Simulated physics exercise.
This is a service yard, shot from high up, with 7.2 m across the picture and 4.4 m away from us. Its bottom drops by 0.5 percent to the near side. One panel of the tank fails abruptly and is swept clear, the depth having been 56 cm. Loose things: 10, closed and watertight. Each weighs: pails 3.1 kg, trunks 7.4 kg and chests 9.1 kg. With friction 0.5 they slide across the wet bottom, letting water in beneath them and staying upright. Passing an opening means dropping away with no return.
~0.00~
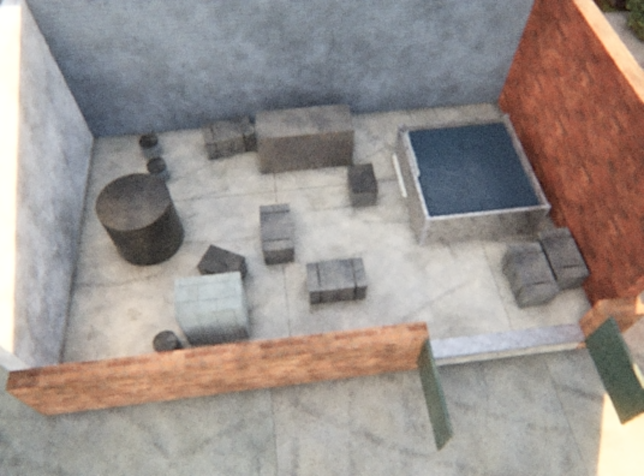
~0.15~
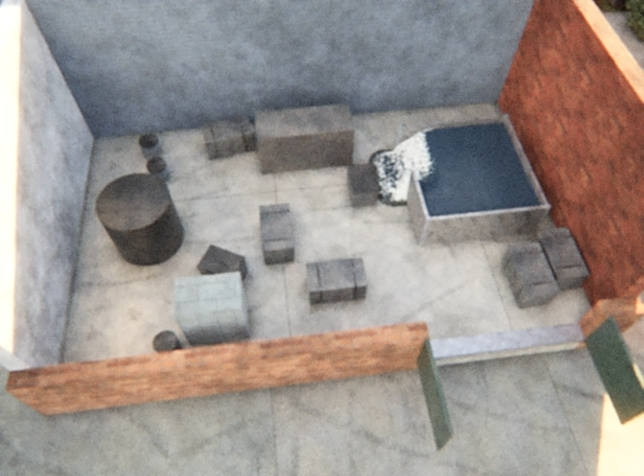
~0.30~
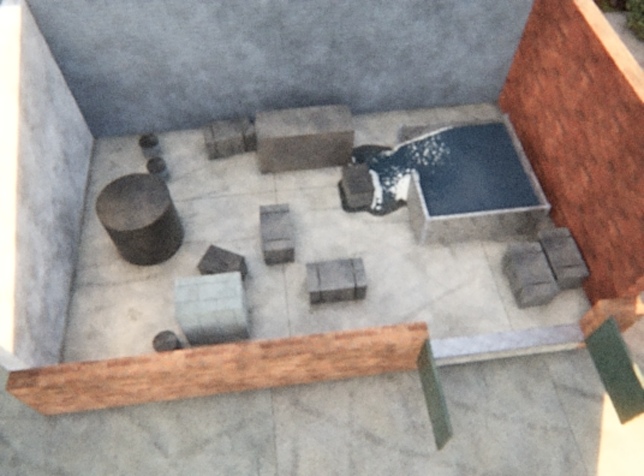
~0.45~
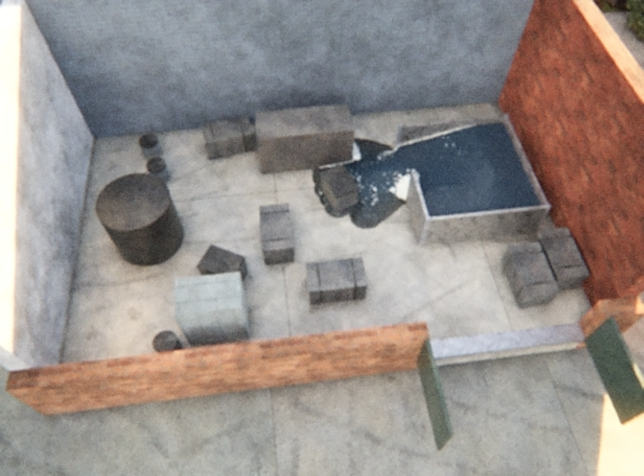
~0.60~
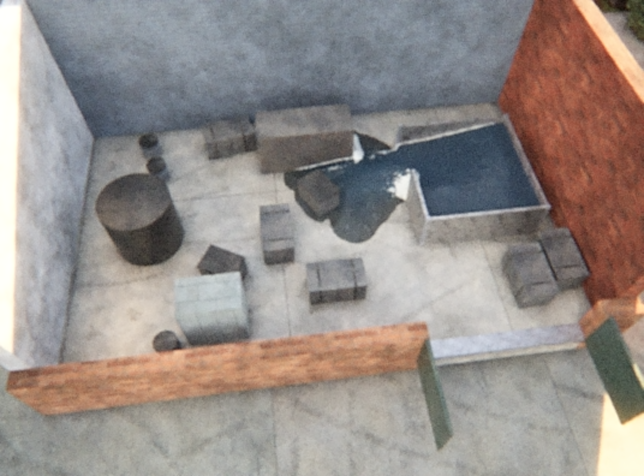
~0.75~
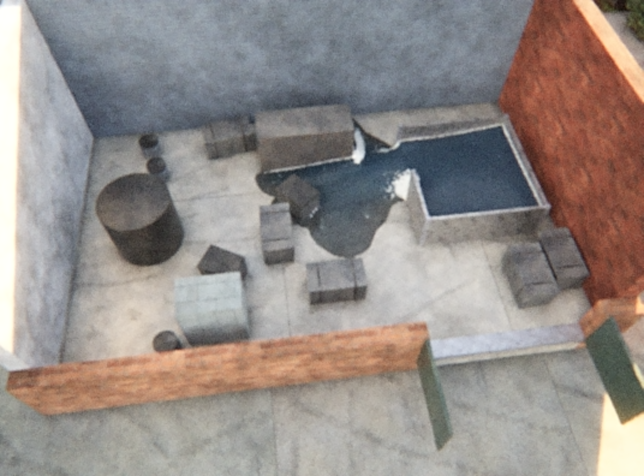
We see a walled yard with scattered boxes and a tank of dark water, whose left side opens; water pours out foaming, spreads leftward across the floor and pushes one nearby chest left, while the other objects stay still.
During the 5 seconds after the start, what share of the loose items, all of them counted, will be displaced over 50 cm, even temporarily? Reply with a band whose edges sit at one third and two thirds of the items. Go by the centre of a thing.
Band: One third to two thirds.
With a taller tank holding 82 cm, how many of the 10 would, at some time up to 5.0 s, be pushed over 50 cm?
Then it comes to 6.
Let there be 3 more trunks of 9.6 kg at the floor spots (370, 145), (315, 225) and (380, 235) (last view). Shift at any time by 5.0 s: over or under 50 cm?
Outcome: Breaks the threshold first, breaks the threshold next, stays within last.
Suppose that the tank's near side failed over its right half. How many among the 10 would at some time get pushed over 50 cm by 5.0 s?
Then the count would be 2.
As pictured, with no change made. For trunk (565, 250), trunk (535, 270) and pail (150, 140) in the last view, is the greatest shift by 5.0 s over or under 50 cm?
Within the mark, within the mark, beyond the mark.
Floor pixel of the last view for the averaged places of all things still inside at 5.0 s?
Roughly at (255, 250).
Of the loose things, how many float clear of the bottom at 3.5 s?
Answer: 6.
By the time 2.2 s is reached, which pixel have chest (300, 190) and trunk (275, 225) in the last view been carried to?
First near (197, 225), second near (225, 252).
After 1.1 s 1 of 10 are over 50 cm from their spots; 0 afloat.
After 2.2 s 2 of 10 are over 50 cm from their spots; 2 afloat.
After 3.5 s 5 of 10 are over 50 cm from their spots; 6 afloat.
After 5.0 s 6 of 10 are over 50 cm from their spots, and 6 have been at some point; 7 afloat.
